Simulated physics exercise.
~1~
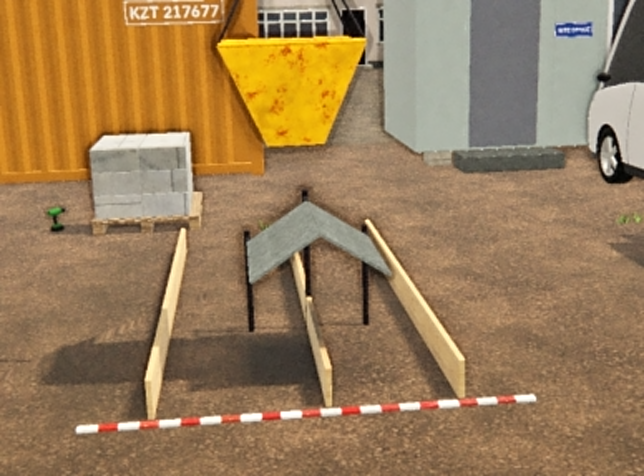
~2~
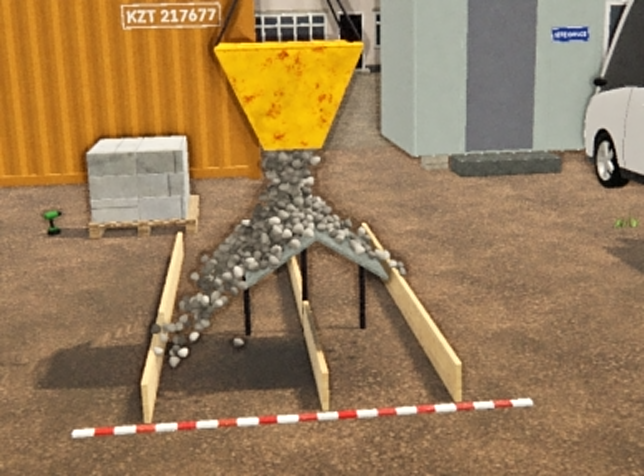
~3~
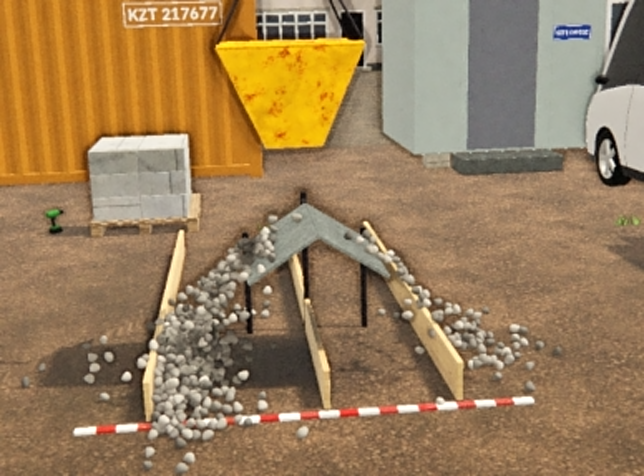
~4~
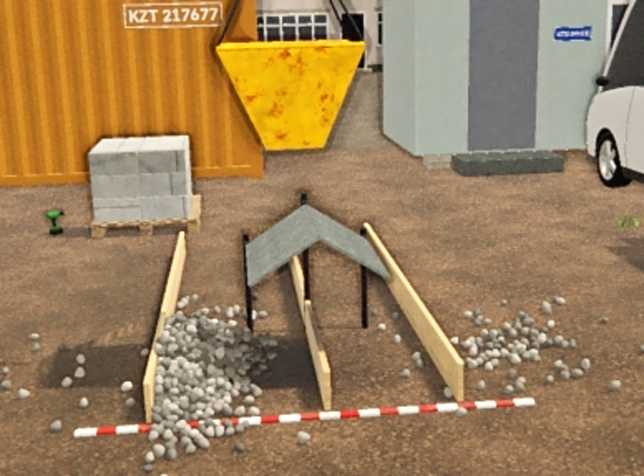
Building yard with grey cobbles dropping from a yellow skip onto peaked steel, most settling in the left bay, some scattering far right.
